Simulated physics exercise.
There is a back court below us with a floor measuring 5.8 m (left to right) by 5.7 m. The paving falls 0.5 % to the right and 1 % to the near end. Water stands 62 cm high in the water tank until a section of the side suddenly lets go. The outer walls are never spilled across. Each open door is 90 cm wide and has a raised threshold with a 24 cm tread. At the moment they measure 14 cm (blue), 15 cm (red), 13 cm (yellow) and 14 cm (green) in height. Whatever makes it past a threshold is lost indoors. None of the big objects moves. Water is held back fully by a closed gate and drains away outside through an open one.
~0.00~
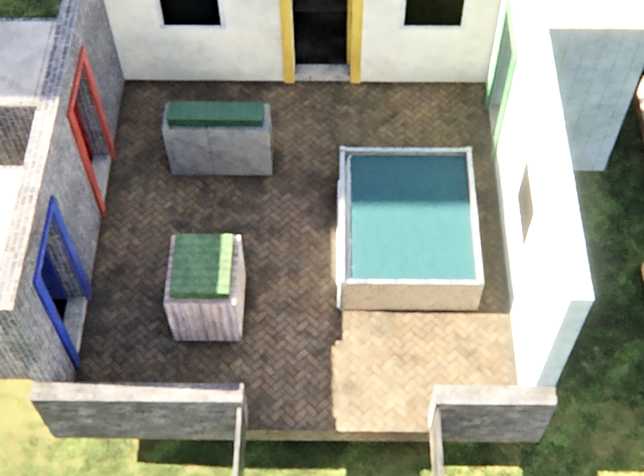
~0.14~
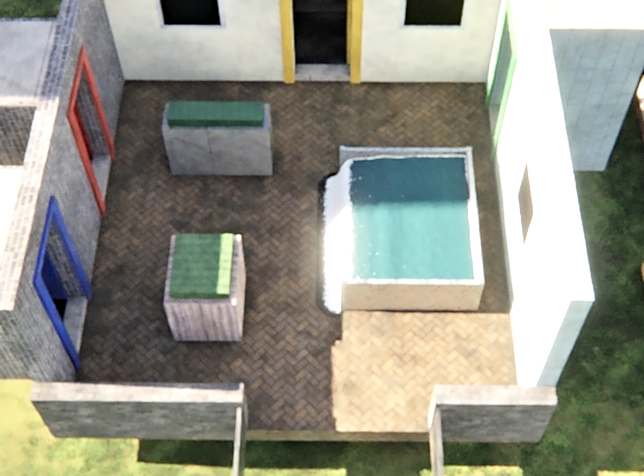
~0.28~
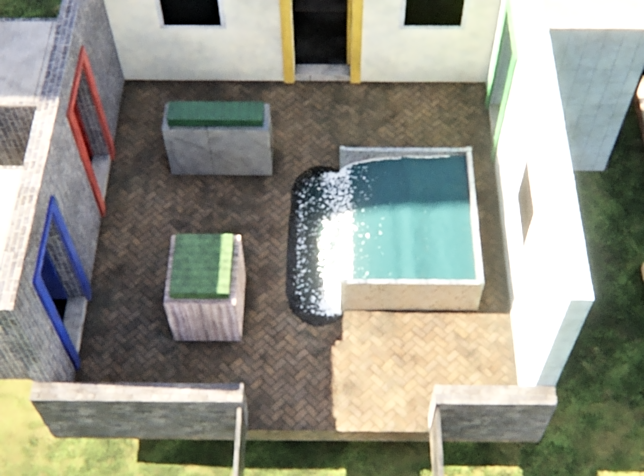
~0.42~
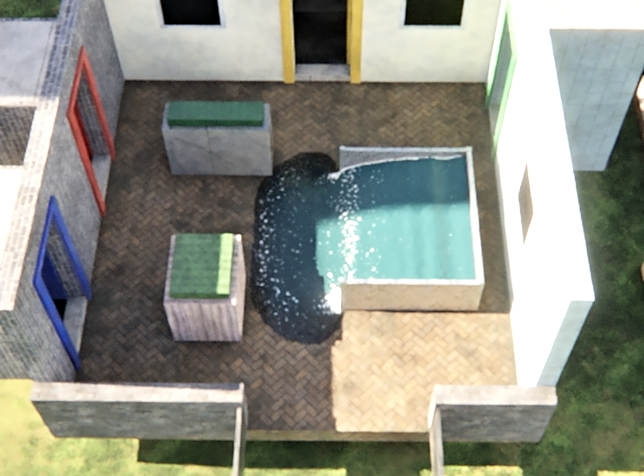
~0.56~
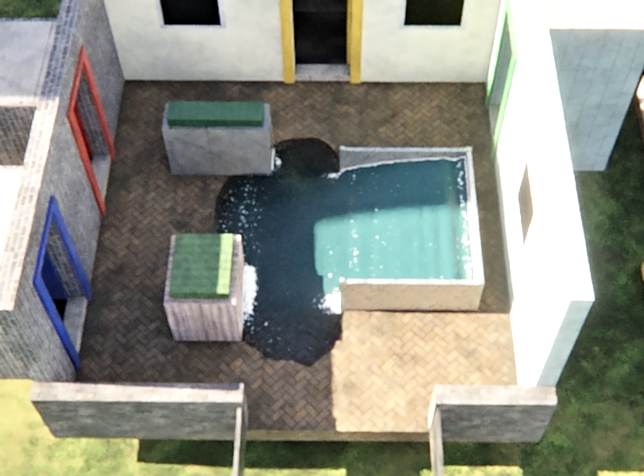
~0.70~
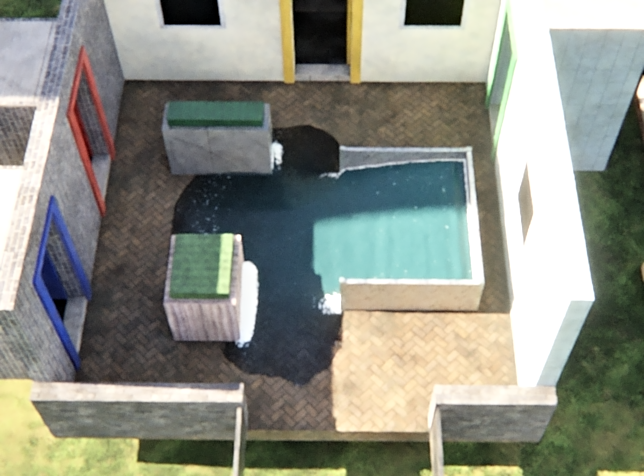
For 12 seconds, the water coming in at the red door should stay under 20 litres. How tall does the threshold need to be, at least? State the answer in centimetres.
Close to 28 cm is just enough.
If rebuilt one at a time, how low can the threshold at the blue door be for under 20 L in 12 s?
For blue: Close to 8.5 cm.
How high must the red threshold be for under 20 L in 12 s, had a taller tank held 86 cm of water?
Some 40 cm.
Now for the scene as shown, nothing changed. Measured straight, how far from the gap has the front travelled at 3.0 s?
Near 4.6 metres, give or take.
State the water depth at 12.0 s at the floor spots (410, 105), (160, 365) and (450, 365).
Depths in order: 5 / 5 / 6 cm.
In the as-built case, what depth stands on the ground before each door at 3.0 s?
At the blue door the depth is 10 cm, at red 26 cm, at yellow 6 cm and at green 0 cm.
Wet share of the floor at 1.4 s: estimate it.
The wet part is about 35 per cent.
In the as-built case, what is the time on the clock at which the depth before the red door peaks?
Approximately 2.0 s.
After 1.4 s water covers 35 % of the floor, deepest (36 cm) near (260, 279); 24 cm at the red door, 1 litre in over its 15 cm threshold.
After 3.0 s water covers 60 % of the floor, deepest (26 cm) near (108, 184); 26 cm at the red door, 126 litres in over its 15 cm threshold.
After 12.0 s water covers 100 % of the floor, deepest (10 cm) near (494, 292); 2 cm at the red door, 156 litres in over its 15 cm threshold.
At the red door as built, the water arrived by 1.1 s and peaked near 32 cm at 2.0 s.
With a threshold of 25.5 cm, 31 litres would have come in within the 12 s; with 30 cm, 10 litres. So under 20 litres takes about 28 cm.
